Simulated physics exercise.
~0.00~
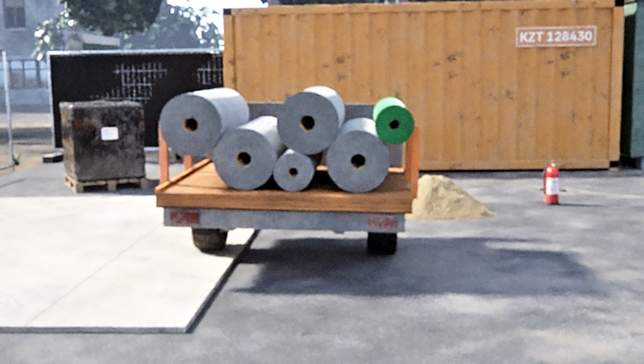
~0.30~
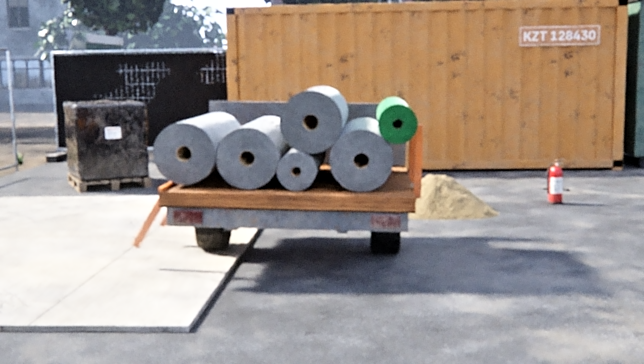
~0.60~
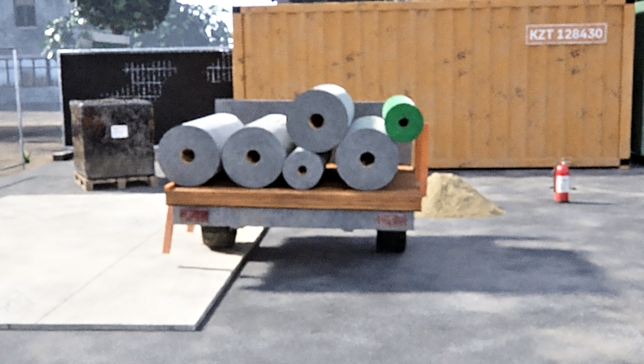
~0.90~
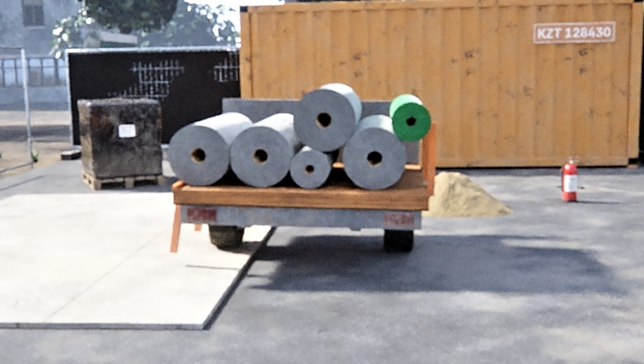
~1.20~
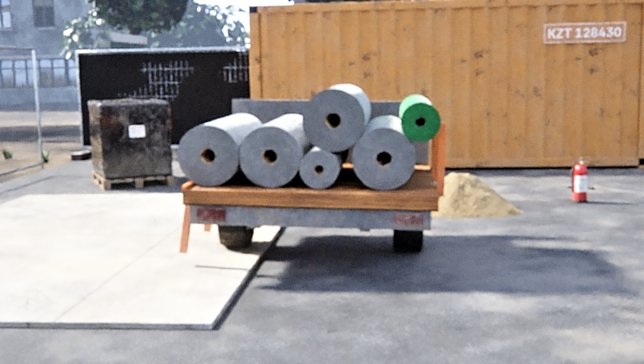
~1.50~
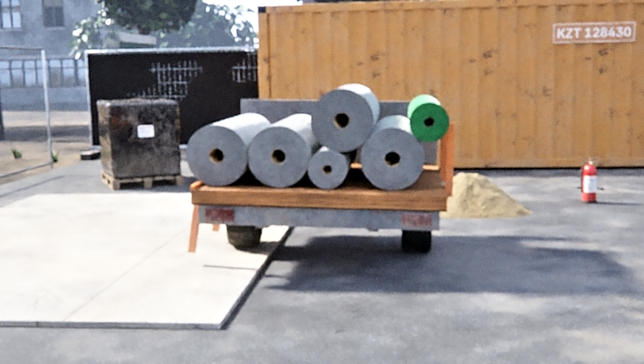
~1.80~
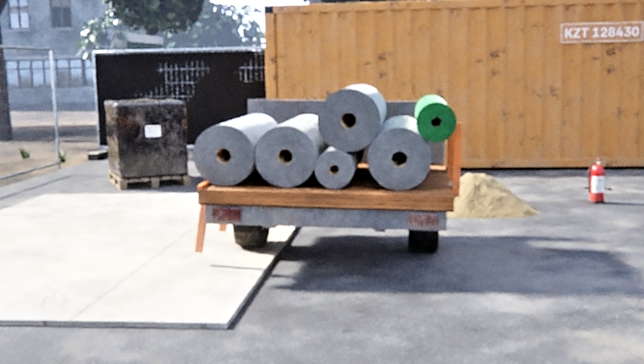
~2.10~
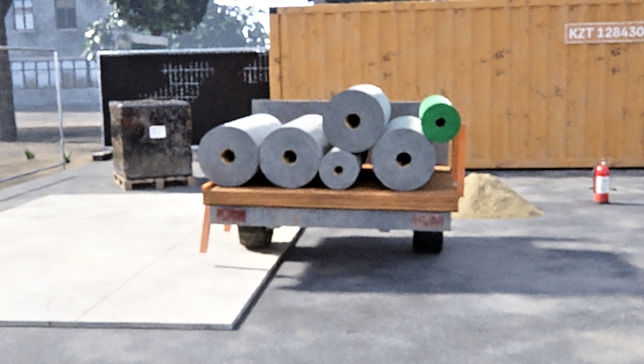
Grey rolls shift left as the trailer's left posts drop, but every roll stays aboard.
